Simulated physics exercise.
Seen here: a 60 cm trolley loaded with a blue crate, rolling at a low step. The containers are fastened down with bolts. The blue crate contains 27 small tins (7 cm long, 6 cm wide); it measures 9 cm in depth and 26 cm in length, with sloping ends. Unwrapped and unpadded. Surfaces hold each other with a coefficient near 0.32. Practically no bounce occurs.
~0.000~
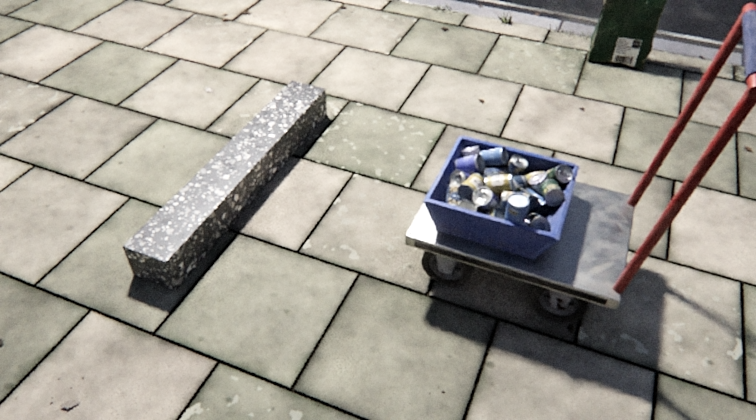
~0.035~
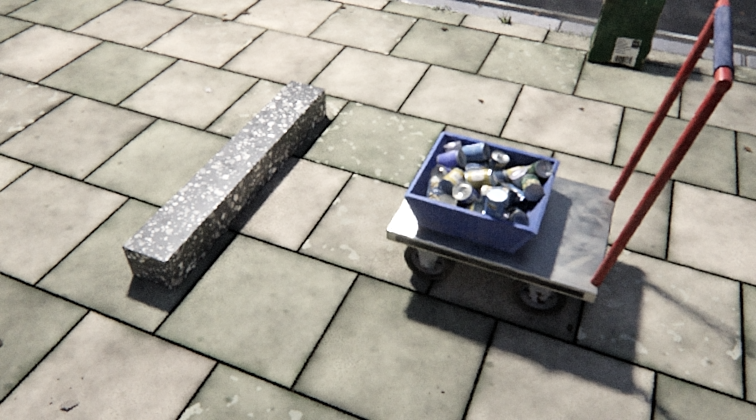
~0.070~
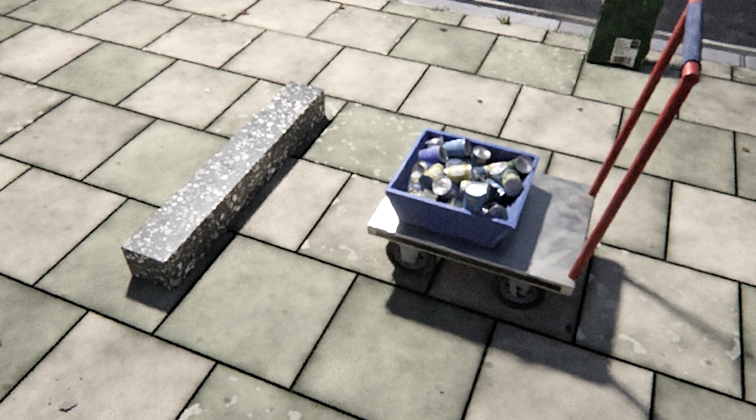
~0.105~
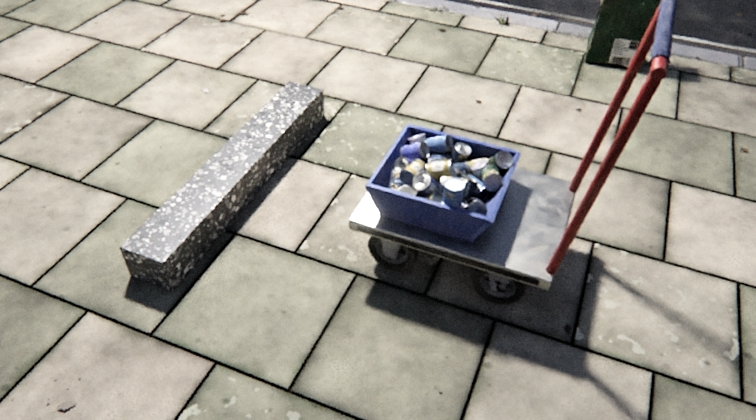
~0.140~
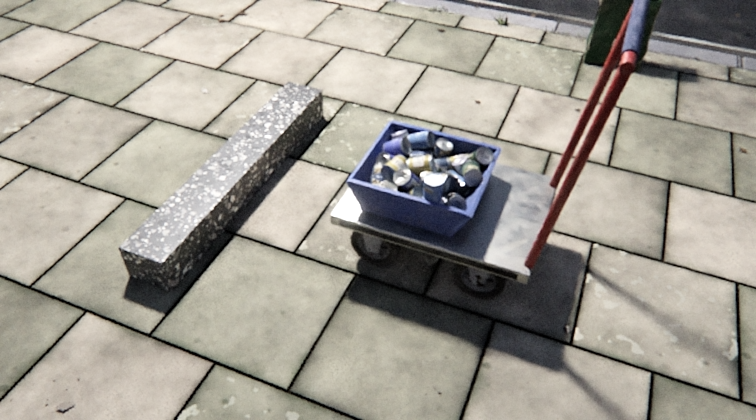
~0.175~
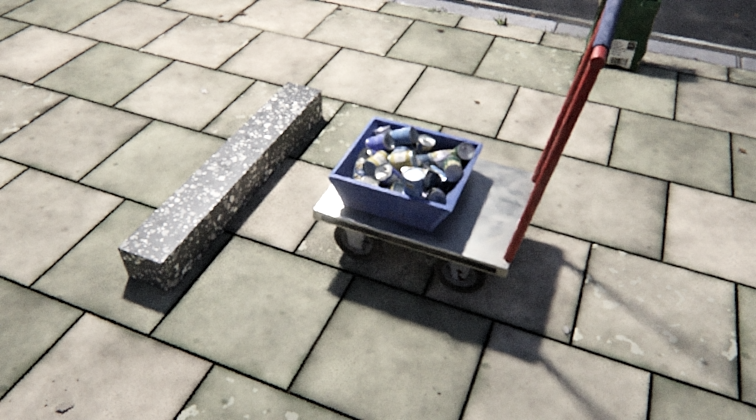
A trolley with a red handle, carrying a blue crate full of small tins, rolled slowly leftward across the paving slabs toward a speckled stone step, narrowing the gap while the tins stayed inside.
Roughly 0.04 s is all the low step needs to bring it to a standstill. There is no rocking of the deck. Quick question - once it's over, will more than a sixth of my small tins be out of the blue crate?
No, less than a sixth.
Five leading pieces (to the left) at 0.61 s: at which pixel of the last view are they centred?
They're centred near (257, 115).
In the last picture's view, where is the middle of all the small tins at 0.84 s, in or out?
Somewhere around pixel (286, 138).
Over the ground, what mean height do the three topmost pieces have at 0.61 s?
Height, averaged: Around 38 cm.
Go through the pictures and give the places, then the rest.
In the first picture (each is followed by its nearest rim corner in this view), blue crate, (555, 236); 67 cm short of the stop; none out.
Blue crate, (534, 230); 61 cm short of the stop, in the second picture.
Blue crate, (511, 224); 56 cm short of the stop, in the third picture.
Blue crate, (490, 219); 50 cm short of the stop, in the fourth picture.
Blue crate, (469, 214); 44 cm short of the stop, in the fifth picture.
Blue crate, (448, 208); 38 cm short of the stop; none out, in the sixth picture.
After 0.39 s, the wheels strike.
After 0.49 s, blue crate 27 in, 0 out.
After 0.61 s, blue crate 26 in, 1 out.
After 0.84 s, blue crate 26 in, 1 out.
Final count (at 1.35 s), blue crate 26 in, 1 out. Asked share, 1 of 27, 4 per cent.
